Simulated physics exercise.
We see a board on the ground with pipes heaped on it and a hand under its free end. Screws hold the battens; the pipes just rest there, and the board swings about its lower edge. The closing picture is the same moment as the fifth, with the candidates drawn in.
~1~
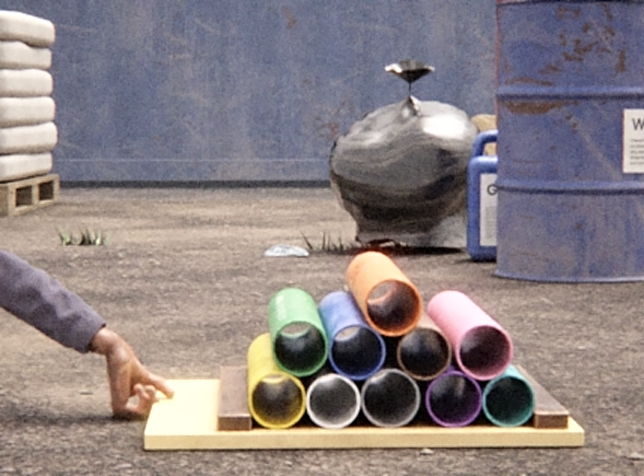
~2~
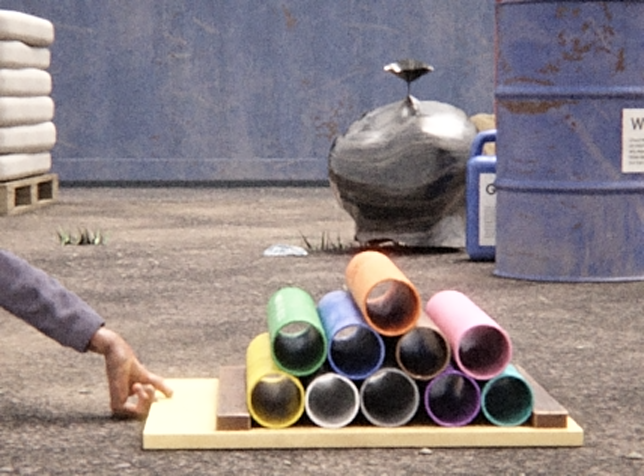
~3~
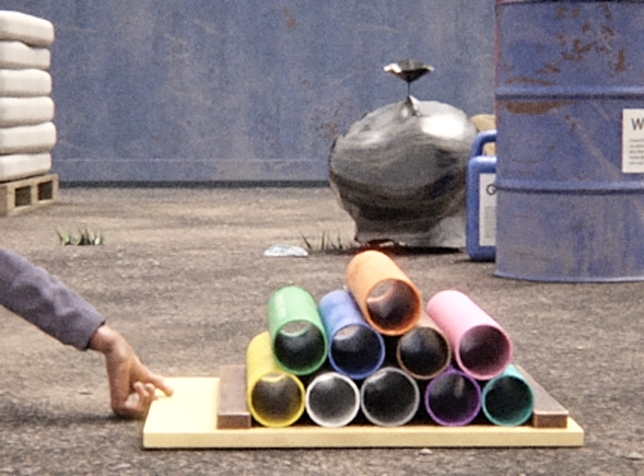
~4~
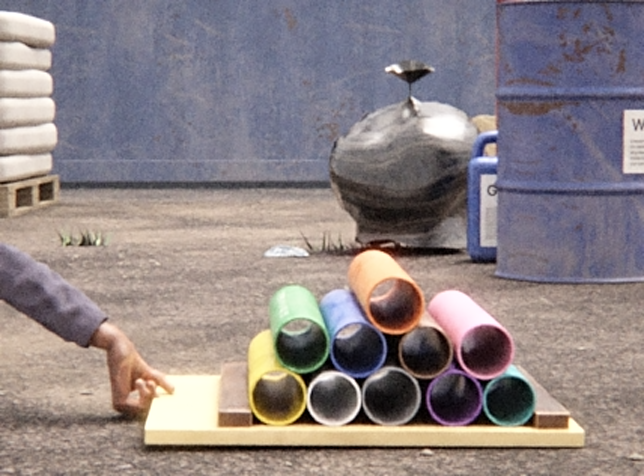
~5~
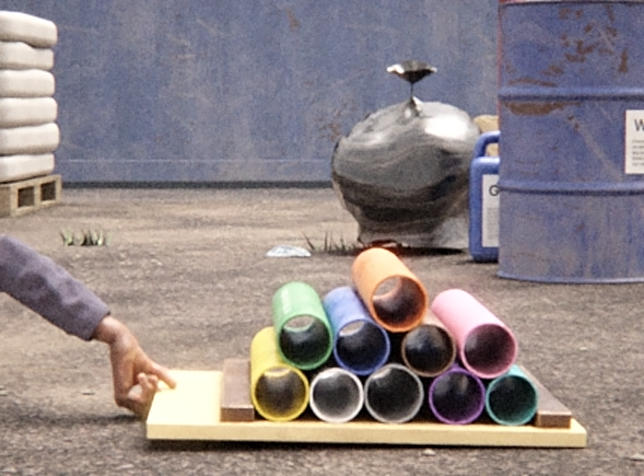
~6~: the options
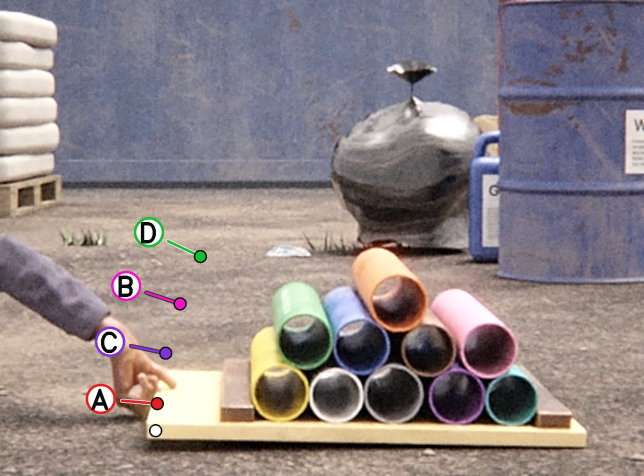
A hand slowly lifts the left end of a board stacked with colourful pipes slightly.
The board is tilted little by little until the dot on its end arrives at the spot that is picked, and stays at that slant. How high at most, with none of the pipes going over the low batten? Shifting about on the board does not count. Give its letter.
Stop at B.
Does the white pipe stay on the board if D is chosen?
Yes.
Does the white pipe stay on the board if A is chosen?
The white pipe: Yes.
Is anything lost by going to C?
No.
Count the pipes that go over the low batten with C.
With C, none.
On the marked copy, A at (158, 404); B at (180, 304); C at (166, 353); D at (200, 256); the white dot at (156, 431).
With B. Early on, board at 14°.
Further on, board at 19°.
At the end, board at 19°, none over the low batten.
As for the rest, A none over the low batten; C none over the low batten; D five over the low batten.
